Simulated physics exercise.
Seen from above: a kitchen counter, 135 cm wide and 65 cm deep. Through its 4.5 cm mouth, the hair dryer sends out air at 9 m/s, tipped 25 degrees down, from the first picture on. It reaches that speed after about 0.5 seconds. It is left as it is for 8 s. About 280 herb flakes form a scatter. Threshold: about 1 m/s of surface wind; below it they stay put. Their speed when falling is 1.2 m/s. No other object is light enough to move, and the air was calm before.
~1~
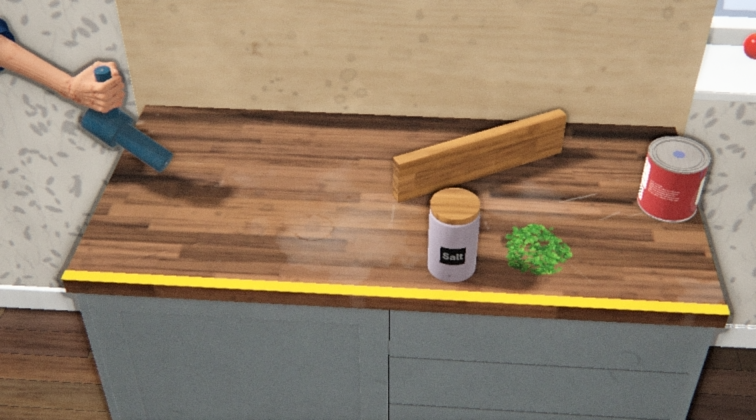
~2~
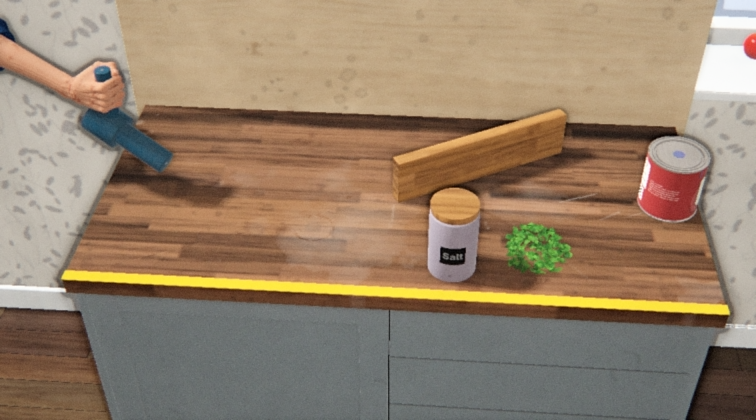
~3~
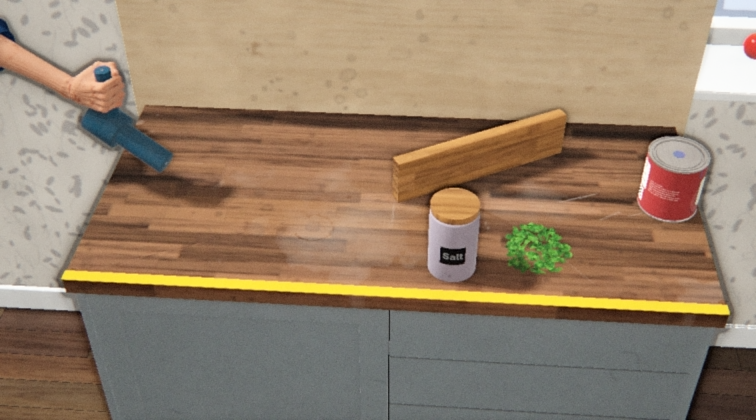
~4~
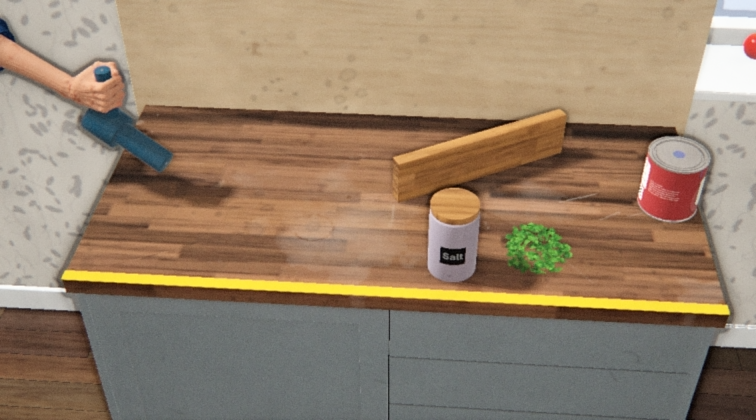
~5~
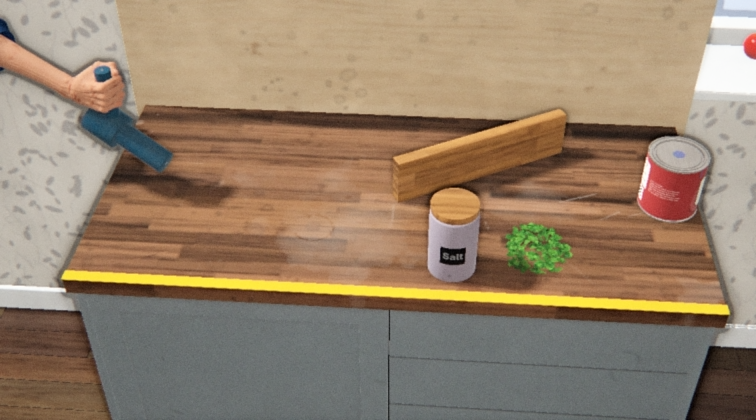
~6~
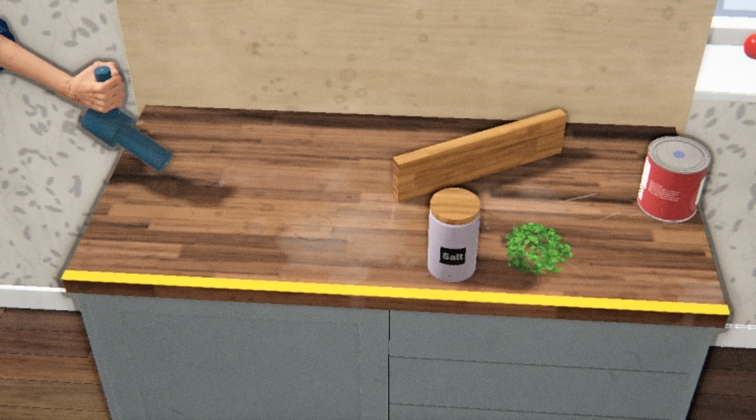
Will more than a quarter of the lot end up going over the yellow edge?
No.
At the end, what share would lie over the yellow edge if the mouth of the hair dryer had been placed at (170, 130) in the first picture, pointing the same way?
It would come out near 0 in a hundred.
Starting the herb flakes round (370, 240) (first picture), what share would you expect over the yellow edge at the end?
In that case I'd expect around 50 percent.
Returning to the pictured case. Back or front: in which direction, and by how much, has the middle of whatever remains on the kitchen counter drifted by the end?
Shift: Towards the near end, some 5 cm.
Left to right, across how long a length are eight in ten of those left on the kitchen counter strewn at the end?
I'd say close to 30 cm.
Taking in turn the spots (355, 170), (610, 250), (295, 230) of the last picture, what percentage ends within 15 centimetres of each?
0 %, 20 %, 0 %.
Then, 1.2 s after the last picture the count stands so, 0 % are over the yellow edge; the middle of those still in play is near (587, 274).
Then, 2.1 s after the last picture the count stands so, 0 % are over the yellow edge; the middle of those still in play is near (580, 271).
Then, 4.0 s after the last picture the count stands so, 0 % are over the yellow edge; the middle of those still in play is near (570, 270).
Then, 7.6 s after the last picture, at the end, 0 % are over the yellow edge; the middle of those still in play is near (563, 272).
